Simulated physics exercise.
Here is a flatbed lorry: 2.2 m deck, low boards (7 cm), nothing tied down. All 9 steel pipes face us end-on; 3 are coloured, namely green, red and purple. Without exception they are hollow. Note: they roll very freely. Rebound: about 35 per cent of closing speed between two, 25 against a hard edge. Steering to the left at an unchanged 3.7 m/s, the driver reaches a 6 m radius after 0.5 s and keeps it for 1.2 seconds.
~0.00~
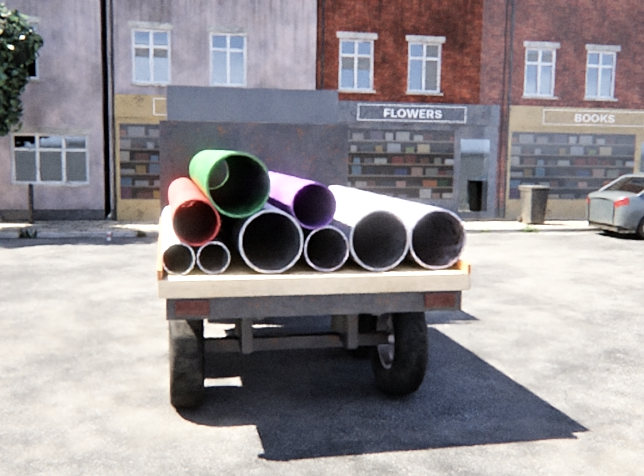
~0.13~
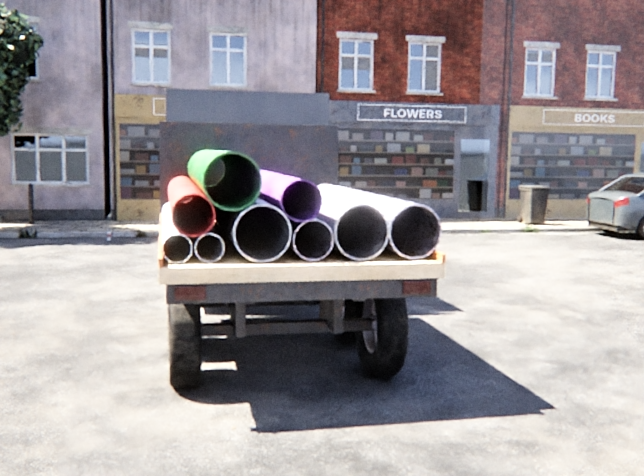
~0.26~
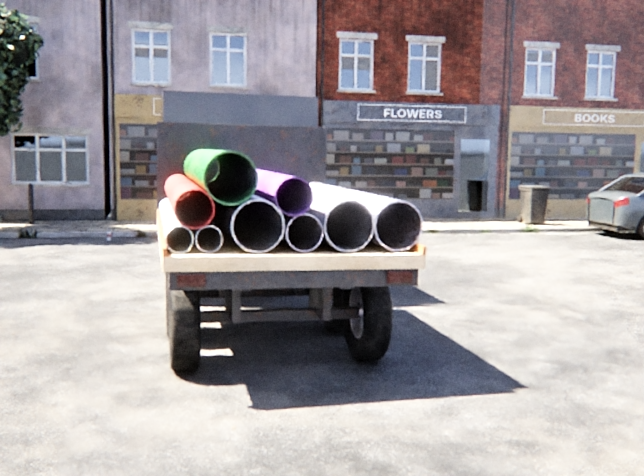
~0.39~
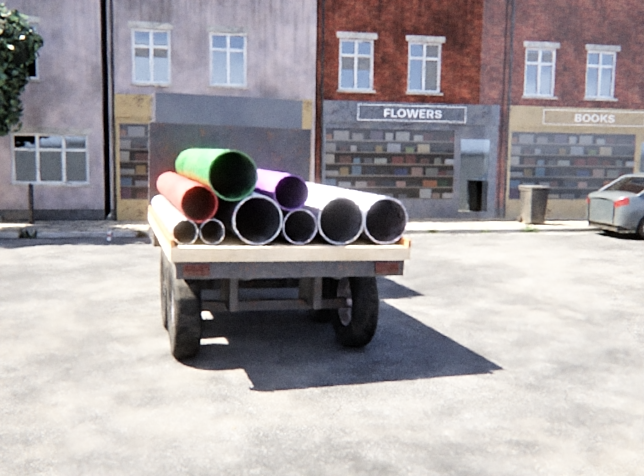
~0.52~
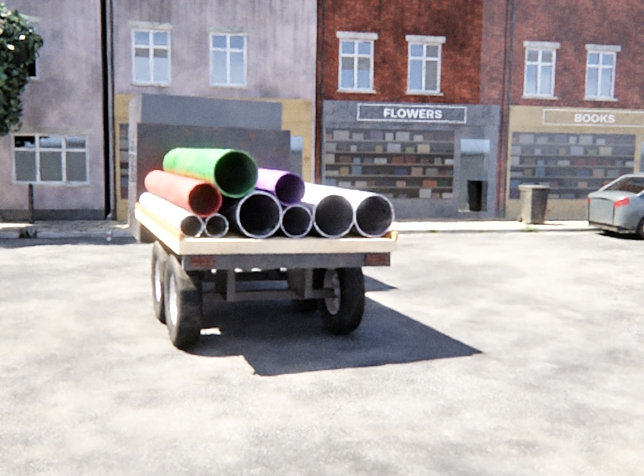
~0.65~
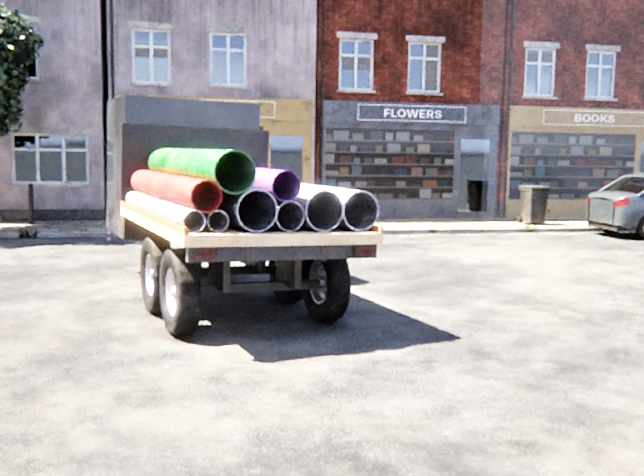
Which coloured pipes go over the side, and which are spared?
Green: It stays put. Red: It stays put. Purple: It stays put.
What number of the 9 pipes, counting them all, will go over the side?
The answer is 0.
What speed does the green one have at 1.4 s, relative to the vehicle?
Speed: Around 0.0 m/s.
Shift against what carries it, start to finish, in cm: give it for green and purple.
Green: 0; purple: 20.
By 1.4 s, green is up on others, 55 cm from the left edge; red is up on others, 25 cm from the left edge; purple is up on others, 90 cm from the right edge, rolling left; 0 of 9 are off.
Finally (2.2 s), green is up on others, 55 cm from the left edge; red is up on others, 25 cm from the left edge; purple is up on others, 90 cm from the right edge; 0 of 9 are off.
